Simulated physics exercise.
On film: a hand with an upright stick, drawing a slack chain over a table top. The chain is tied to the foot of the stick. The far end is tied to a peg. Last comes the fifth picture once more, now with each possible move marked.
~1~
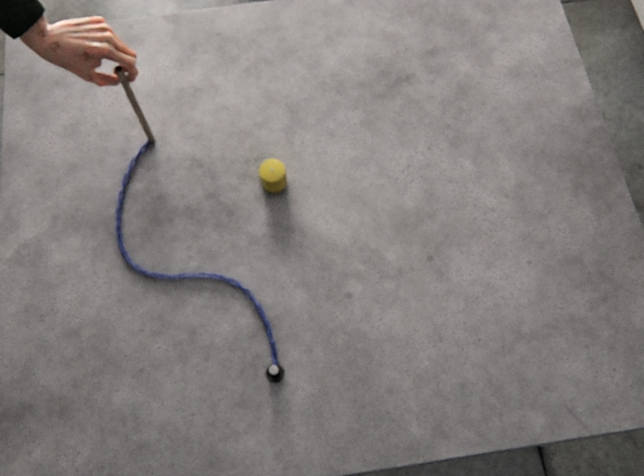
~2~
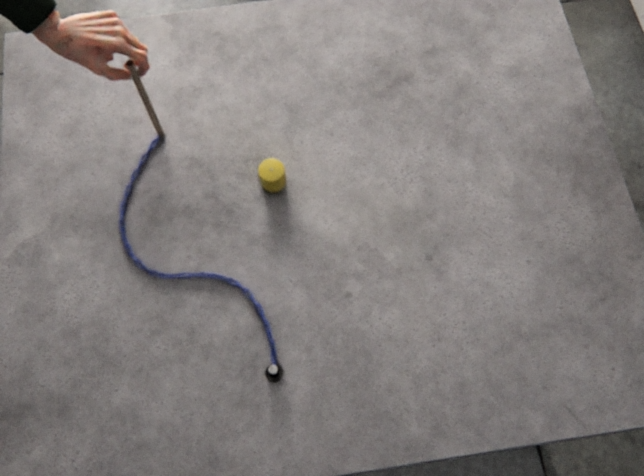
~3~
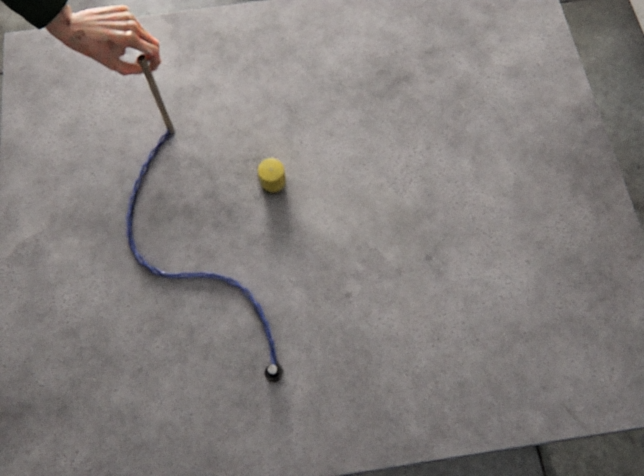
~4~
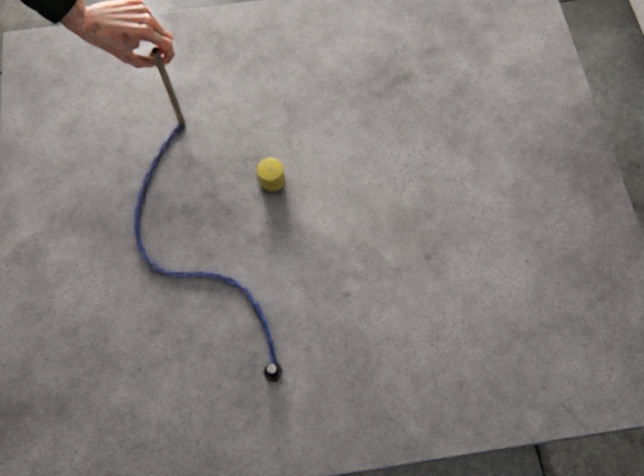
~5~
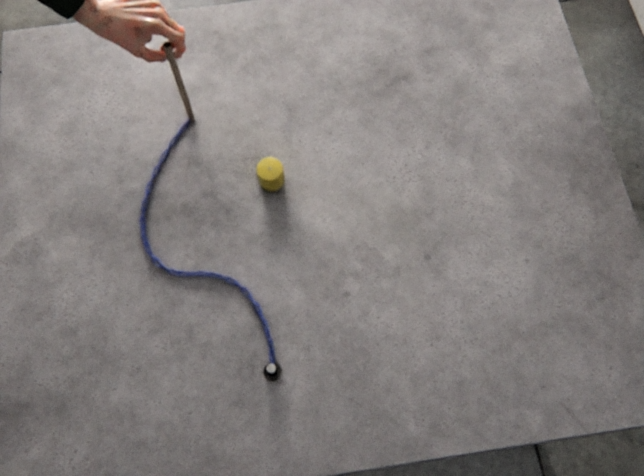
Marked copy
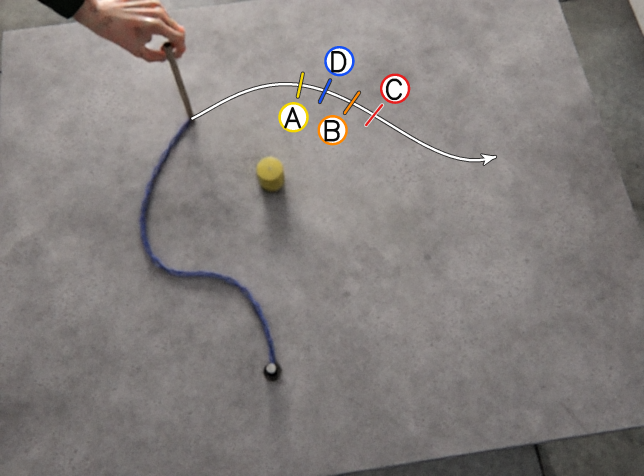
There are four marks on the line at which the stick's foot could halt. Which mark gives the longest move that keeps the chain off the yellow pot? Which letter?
The farthest safe stop is B.
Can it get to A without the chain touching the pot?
For that mark, yes.
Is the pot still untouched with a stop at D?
Yes.
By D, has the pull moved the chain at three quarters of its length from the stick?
No.
On the marked copy, A at (300, 85); B at (352, 103); C at (374, 115); D at (325, 91); the route from (192, 119) via (344, 99) to (495, 157).
With B. Early on, foot of the stick (246, 92), middle of the chain (184, 234).
Further on, foot of the stick (305, 86), middle of the chain (217, 214).
At the end, foot of the stick (352, 103), middle of the chain (234, 209); nothing has been touched.
As for the rest, A is safe but short; C brings the chain against the pot; D is safe but short.
